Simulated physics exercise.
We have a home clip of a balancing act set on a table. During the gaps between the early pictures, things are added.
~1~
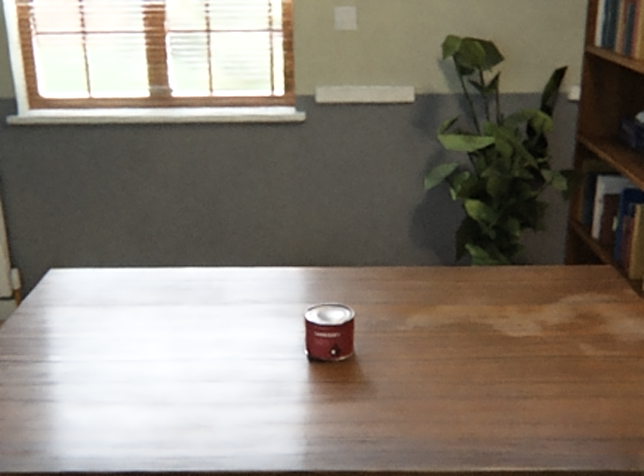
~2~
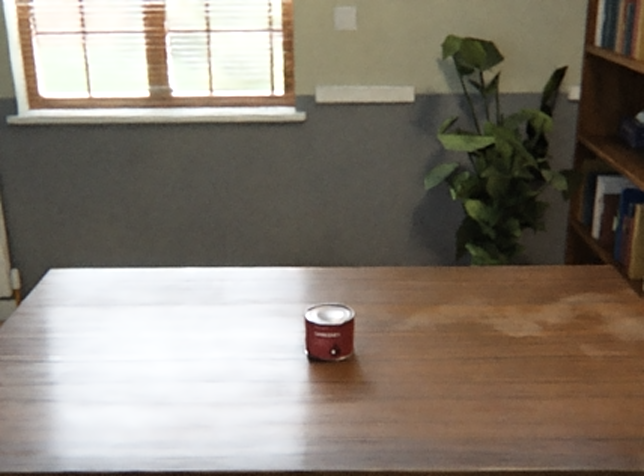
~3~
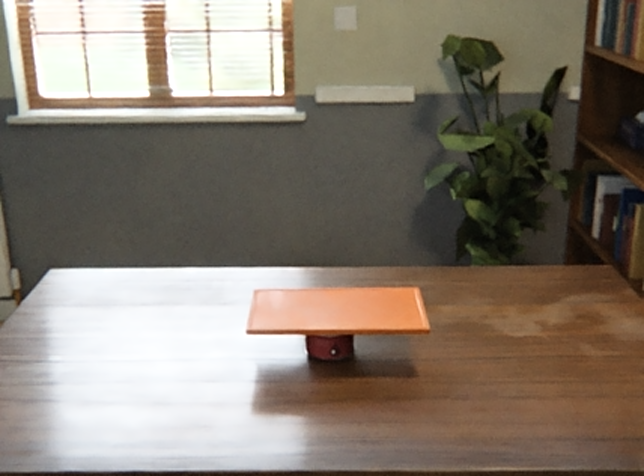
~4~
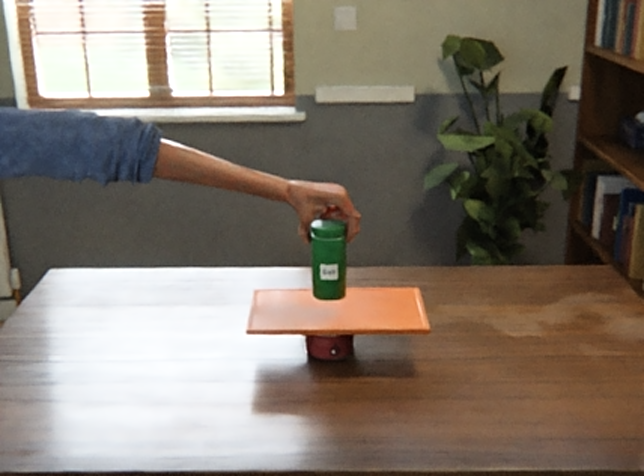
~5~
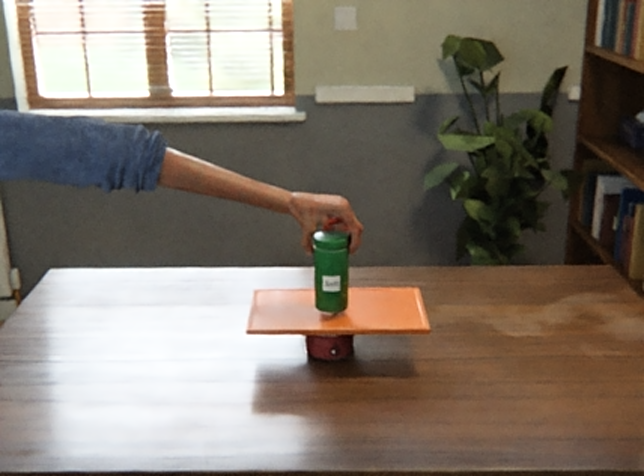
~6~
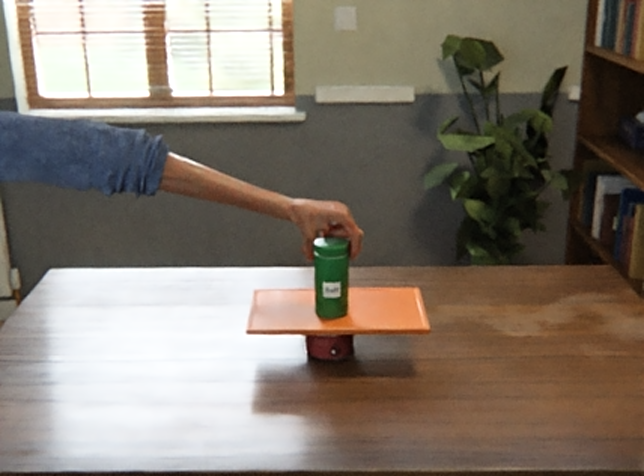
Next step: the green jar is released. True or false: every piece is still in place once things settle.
True.
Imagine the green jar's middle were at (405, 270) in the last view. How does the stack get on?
The stack then collapses.
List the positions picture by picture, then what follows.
In the first picture, the last thing is not in view yet; red tub (330, 332).
In the second picture, the last thing is not in view yet; red tub (330, 332).
In the third picture, the last thing is not in view yet.
The fourth picture shows still above its spot; green jar (329, 260).
The fifth picture shows still above its spot; green jar (332, 271).
The sixth picture shows set down, still held; green jar (332, 278).
Then, 0.30 s past the last view, nothing moves.
Then, 0.70 s past the last view, green jar resting near (332, 278).
Finally, all 3 still in place. Final places as the last picture's camera would see them, green jar near (332, 278). The stack keeps its balance.
